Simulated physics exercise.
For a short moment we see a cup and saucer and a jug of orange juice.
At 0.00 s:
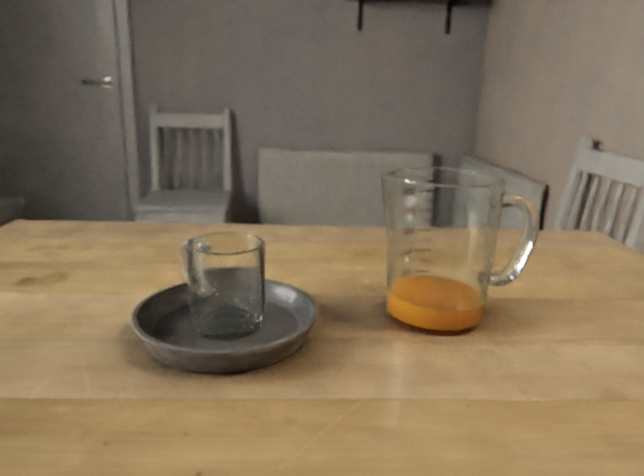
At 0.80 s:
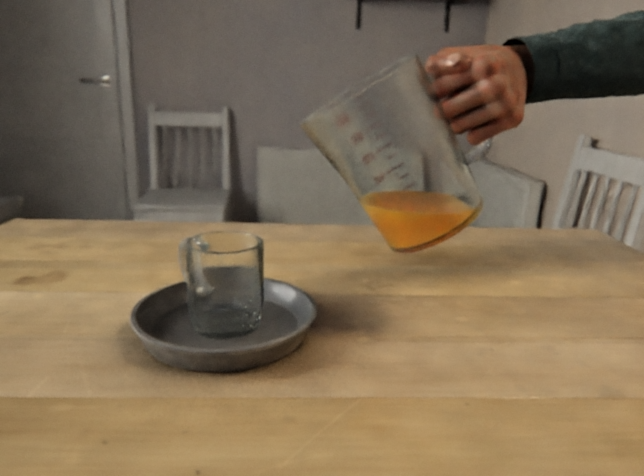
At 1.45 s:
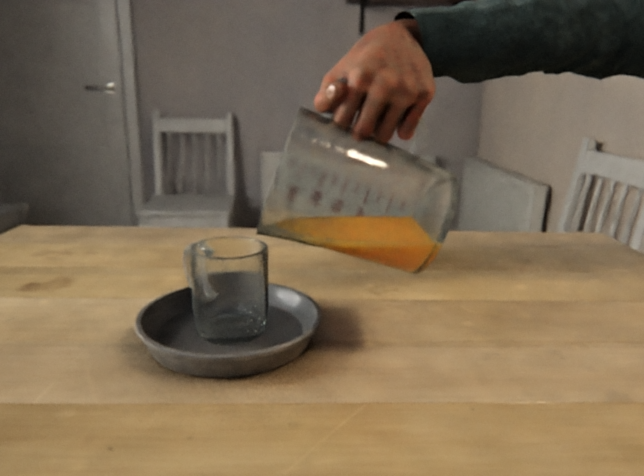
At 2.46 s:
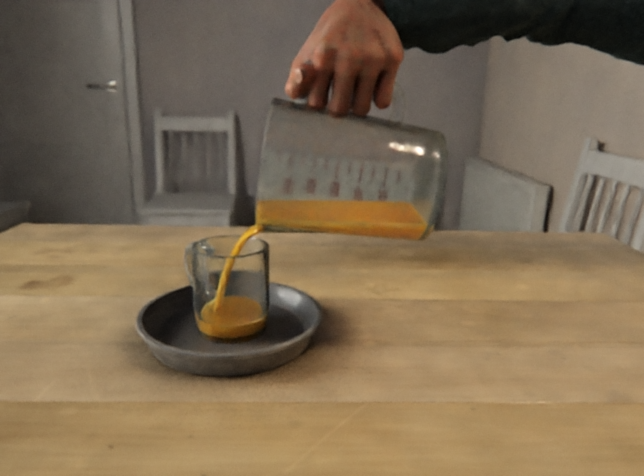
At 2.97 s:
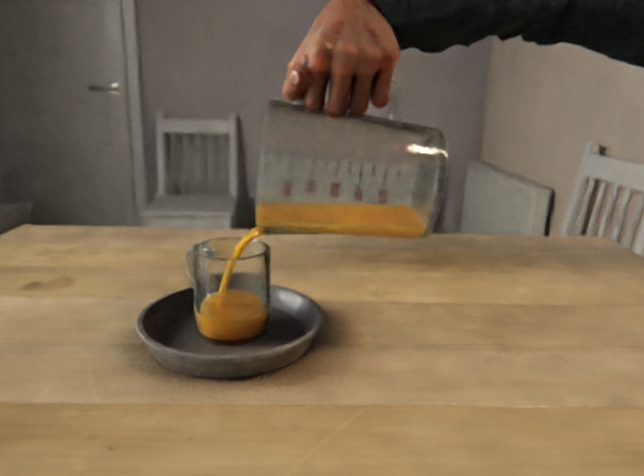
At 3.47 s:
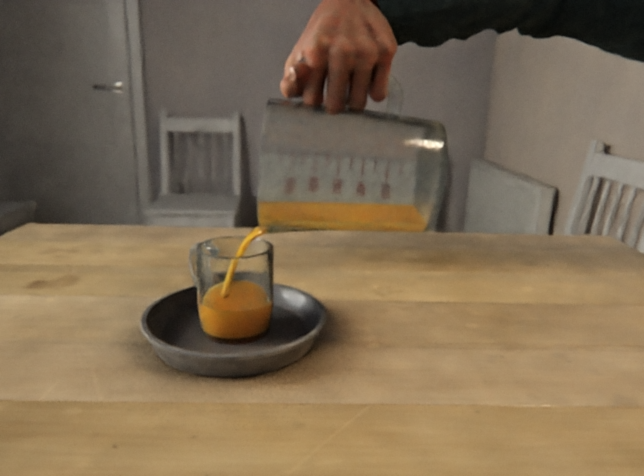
A hand lifting a glass jug of orange juice from a wooden table, tilting it left and pouring into a small glass cup.
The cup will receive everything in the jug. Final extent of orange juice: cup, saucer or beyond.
Cup.
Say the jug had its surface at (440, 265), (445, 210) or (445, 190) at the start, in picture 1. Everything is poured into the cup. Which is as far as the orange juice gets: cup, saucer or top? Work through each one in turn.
In turn: Into the saucer, over both, over both.
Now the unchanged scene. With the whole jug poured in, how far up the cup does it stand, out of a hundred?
60 per cent.
Around 4.2 s, the cup is about half full; the saucer is dry.
Around 4.8 s, the cup is about two thirds full; the saucer is dry.
Around 6.1 s, the cup is about two thirds full; the saucer is dry.
